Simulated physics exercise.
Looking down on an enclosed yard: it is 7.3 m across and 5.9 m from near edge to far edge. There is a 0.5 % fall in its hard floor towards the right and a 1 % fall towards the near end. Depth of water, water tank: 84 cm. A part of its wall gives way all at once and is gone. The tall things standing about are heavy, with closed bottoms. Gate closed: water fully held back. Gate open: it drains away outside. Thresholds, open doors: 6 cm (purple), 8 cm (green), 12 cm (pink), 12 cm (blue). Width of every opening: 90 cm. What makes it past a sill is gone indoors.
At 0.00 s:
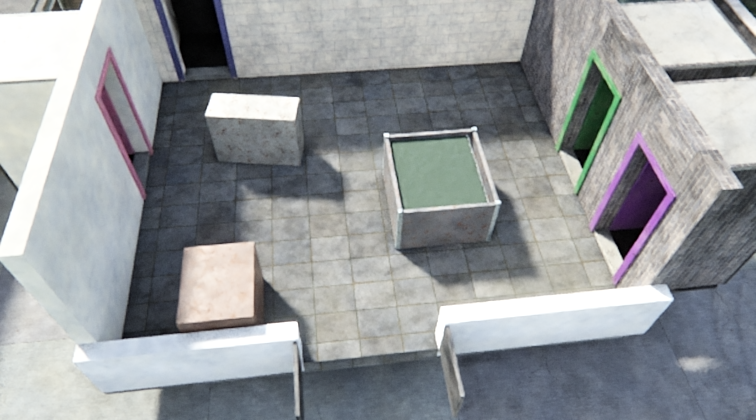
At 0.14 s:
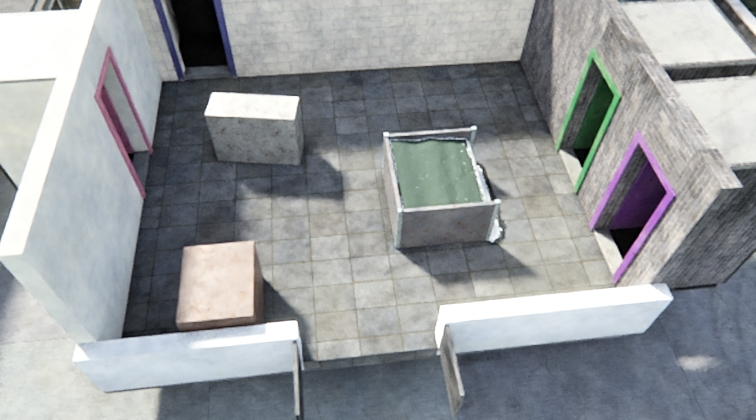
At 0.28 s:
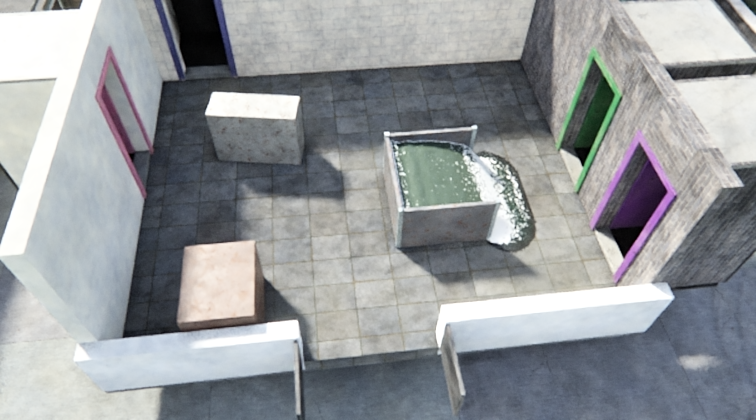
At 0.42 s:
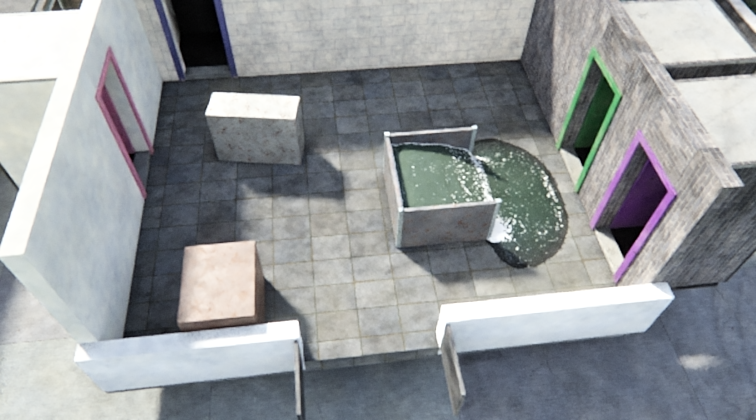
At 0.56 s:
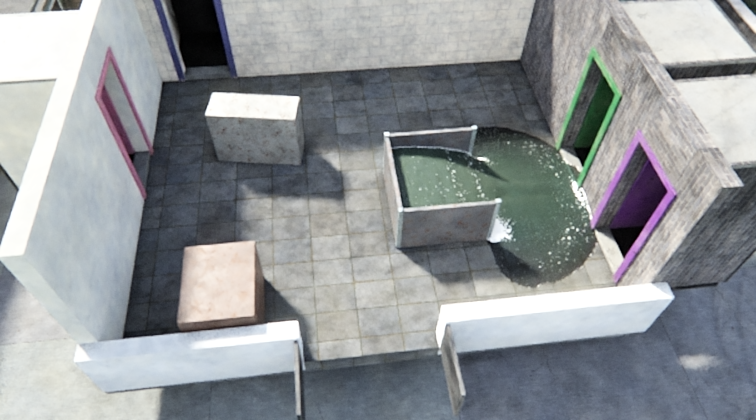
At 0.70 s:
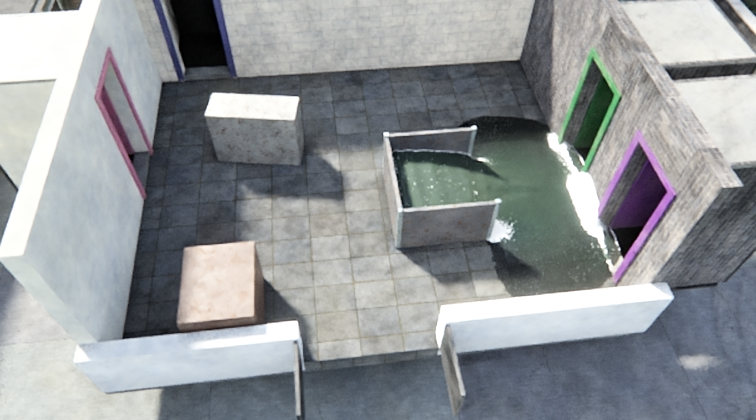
In a walled yard with a tiled floor, a square tank of dark green water stands still near two blocks. The tank's right side gives way and water pours out in a foaming rush, spreading rightward in a widening rounded pool until it reaches the wall by the green and purple doorways, while the level inside drops.
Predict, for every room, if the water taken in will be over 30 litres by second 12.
At the purple door it looks set to land over the limit, at the green door it looks set to land over the limit, at the pink door it looks set to land under the limit, at the blue door it looks set to land under the limit.
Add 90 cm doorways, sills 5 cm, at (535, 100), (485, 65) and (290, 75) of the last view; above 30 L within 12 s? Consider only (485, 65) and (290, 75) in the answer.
Door 1: Limit broken; door 2: Limit not reached.
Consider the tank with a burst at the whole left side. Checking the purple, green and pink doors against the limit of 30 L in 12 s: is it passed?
Outcomes - purple: Not exceeded, green: Not exceeded, pink: Exceeded.
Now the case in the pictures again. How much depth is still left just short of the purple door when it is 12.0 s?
Depth: Approx. 5.0 cm.
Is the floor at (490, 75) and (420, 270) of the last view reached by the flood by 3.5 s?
Soaked, soaked.
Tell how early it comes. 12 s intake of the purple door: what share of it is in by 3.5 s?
85 percent or so by then.
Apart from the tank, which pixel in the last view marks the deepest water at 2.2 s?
Spot: Approx. (618, 301).
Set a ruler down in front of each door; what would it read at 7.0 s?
Centimetres: Purple 7 / green 5 / pink 1 / blue 1.
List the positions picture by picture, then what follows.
The first picture shows the water tank at (439, 172) is whole and still, 84 cm deep.
In the second picture, water pours out at (477, 188) and has run 0.8 m, to (492, 242); typically 7 cm deep outside, 84 cm at the water tank's back.
In the third picture, the front is at (523, 241), 1.1 m from the gap at (477, 190); 1.4 m2 of floor is under water; 74 cm left at the back of the water tank.
In the fourth picture, the front is at (532, 158), 1.5 m from the gap at (477, 192); 2.9 m2 of floor is under water; 72 cm left at the back of the water tank.
In the fifth picture, the front is at (594, 235), 2.0 m from the gap at (477, 192); 4.8 m2 of floor is under water; 65 cm left at the back of the water tank.
In the sixth picture, water pours out at (476, 193) and has run 2.4 m, to (609, 269); typically 8 cm deep outside, 57 cm at the water tank's back.
After 1.4 s water covers 20 % of the floor and is deepest (44 cm) near (578, 206); purple door 24 cm at the sill, 64 L in, green door 33 cm at the sill, 177 L in, pink door not reached, blue door not reached.
After 2.2 s water covers 20 % of the floor and is deepest (36 cm) near (618, 301); purple door 17 cm at the sill, 134 L in, green door 24 cm at the sill, 309 L in, pink door not reached, blue door not reached.
After 3.5 s water covers 40 % of the floor and is deepest (18 cm) near (611, 313); purple door 13 cm at the sill, 180 L in, green door 13 cm at the sill, 371 L in, pink door not reached, blue door not reached.
After 7.0 s water covers 80 % of the floor and is deepest (8 cm) near (588, 315); purple door 7 cm at the sill, 214 L in, green door 5 cm at the sill, 381 L in, pink door not reached, blue door 1 cm at the sill, 0 L in.
After 12.0 s water covers 85 % of the floor and is deepest (6 cm) near (601, 260); purple door 5 cm at the sill, 215 L in, green door 3 cm at the sill, 381 L in, pink door 2 cm at the sill, 0 L in, blue door 2 cm at the sill, 0 L in.
